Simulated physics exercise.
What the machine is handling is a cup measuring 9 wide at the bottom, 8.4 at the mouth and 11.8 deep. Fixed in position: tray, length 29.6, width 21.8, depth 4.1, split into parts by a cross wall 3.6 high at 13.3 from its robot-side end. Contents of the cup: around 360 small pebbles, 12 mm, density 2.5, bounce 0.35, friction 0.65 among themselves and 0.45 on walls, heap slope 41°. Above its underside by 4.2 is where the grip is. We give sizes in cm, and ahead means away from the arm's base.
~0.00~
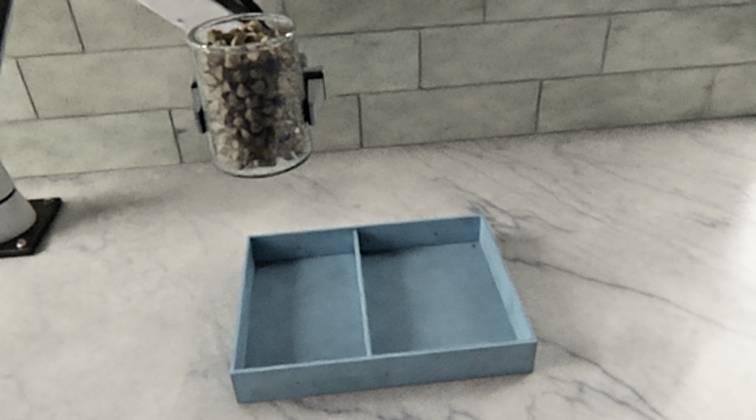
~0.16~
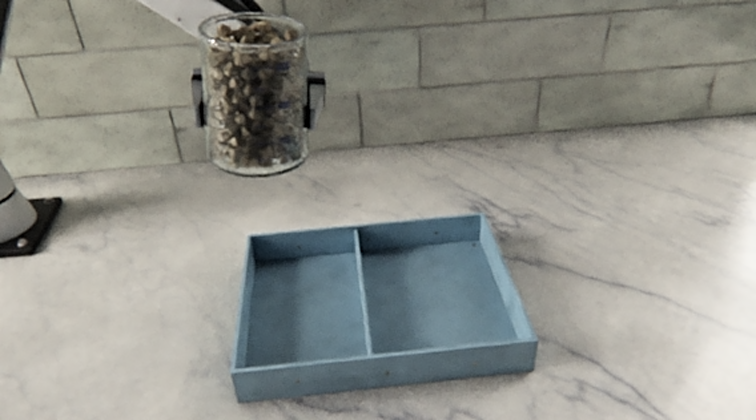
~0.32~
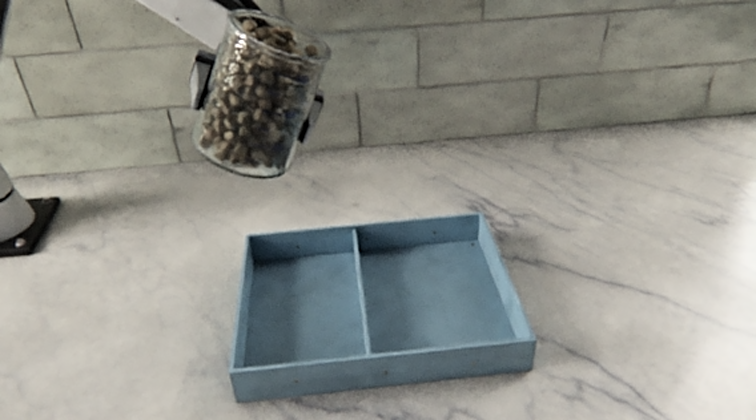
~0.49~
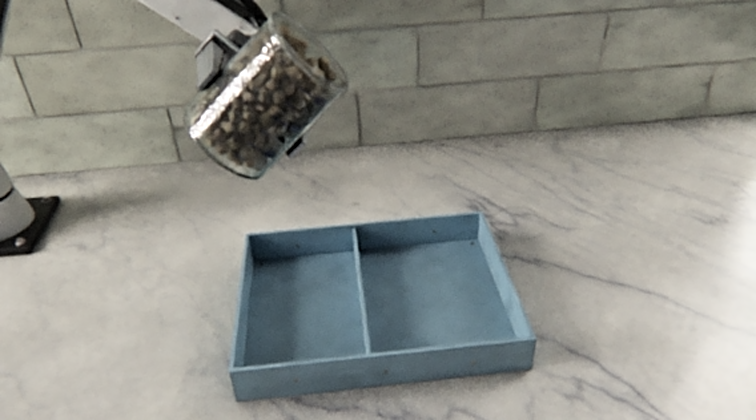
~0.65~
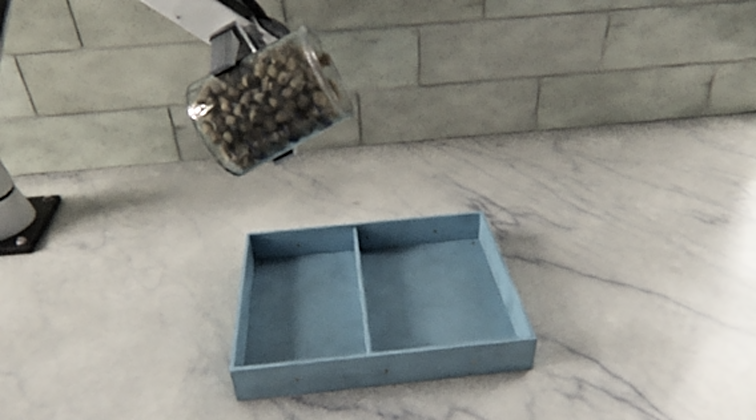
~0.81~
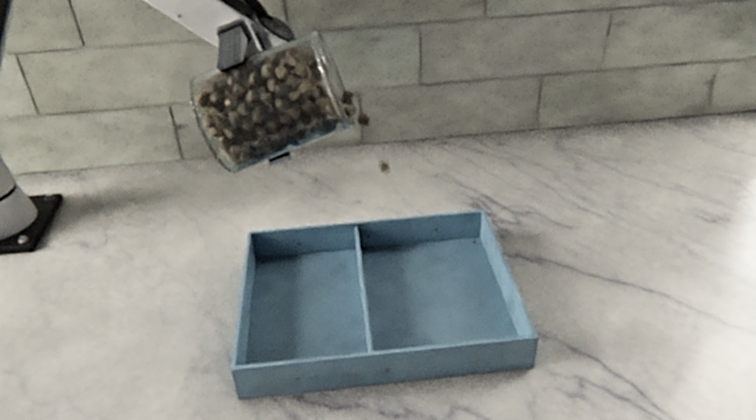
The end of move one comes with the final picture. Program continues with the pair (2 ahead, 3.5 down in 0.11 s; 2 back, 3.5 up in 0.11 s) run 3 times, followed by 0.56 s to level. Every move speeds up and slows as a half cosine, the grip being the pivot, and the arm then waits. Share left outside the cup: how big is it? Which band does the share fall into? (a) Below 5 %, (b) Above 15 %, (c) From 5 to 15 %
The answer is c.
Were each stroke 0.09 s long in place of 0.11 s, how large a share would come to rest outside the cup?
Estimate for that case: 15 %.
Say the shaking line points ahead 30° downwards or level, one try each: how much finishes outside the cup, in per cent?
It comes to around 20 per cent on the first try and around 35 per cent on the second.
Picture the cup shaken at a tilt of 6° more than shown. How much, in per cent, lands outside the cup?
About 15 %.
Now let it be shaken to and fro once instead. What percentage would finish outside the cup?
Probably about 5 in a hundred.
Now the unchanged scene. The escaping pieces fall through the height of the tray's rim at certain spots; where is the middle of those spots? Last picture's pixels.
Around (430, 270).
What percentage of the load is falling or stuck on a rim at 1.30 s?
Roughly 3 per cent.
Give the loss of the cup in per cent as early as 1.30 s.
So far around 5 % is out.
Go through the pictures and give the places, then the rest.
In the first picture, cup middle at (253, 96), level; upper third of the load around (249, 64), from x 205 to 300, top at y 30; 363 in the cup.
In the second picture, cup middle at (256, 95), tilted 7° forward; upper third of the load around (252, 62), from x 210 to 300, top at y 30.
In the third picture, cup middle at (260, 96), tilted 25° forward; upper third of the load around (264, 65), from x 205 to 315, top at y 25.
In the fourth picture, cup middle at (267, 99), tilted 48° forward; upper third of the load around (273, 72), from x 200 to 330, top at y 30.
In the fifth picture, cup middle at (271, 102), tilted 66° forward; upper third of the load around (277, 80), from x 200 to 335, top at y 50.
In the sixth picture, cup middle at (274, 103), tilted 73° forward; upper third of the load around (275, 81), from x 205 to 385, top at y 55; 361 in the cup, 2 in flight or on a rim.
After 1.30 s, tilted 73° forward, highest piece 29 above the table; 340 in the cup, 13 in the far-side part, 10 in flight or on a rim.
After 1.79 s, tilted 29° forward, highest piece 32 above the table; 330 in the cup, 32 in the far-side part, 1 on the table or floor.
After 2.23 s, level, highest piece 34 above the table; 330 in the cup, 32 in the far-side part, 1 on the table or floor.
After 3.28 s, level, highest piece 34 above the table; 330 in the cup, 32 in the far-side part, 1 on the table or floor.
At rest, 330 in the cup, 32 in the far-side part, 1 on the table or floor. That is 9 % outside the cup.
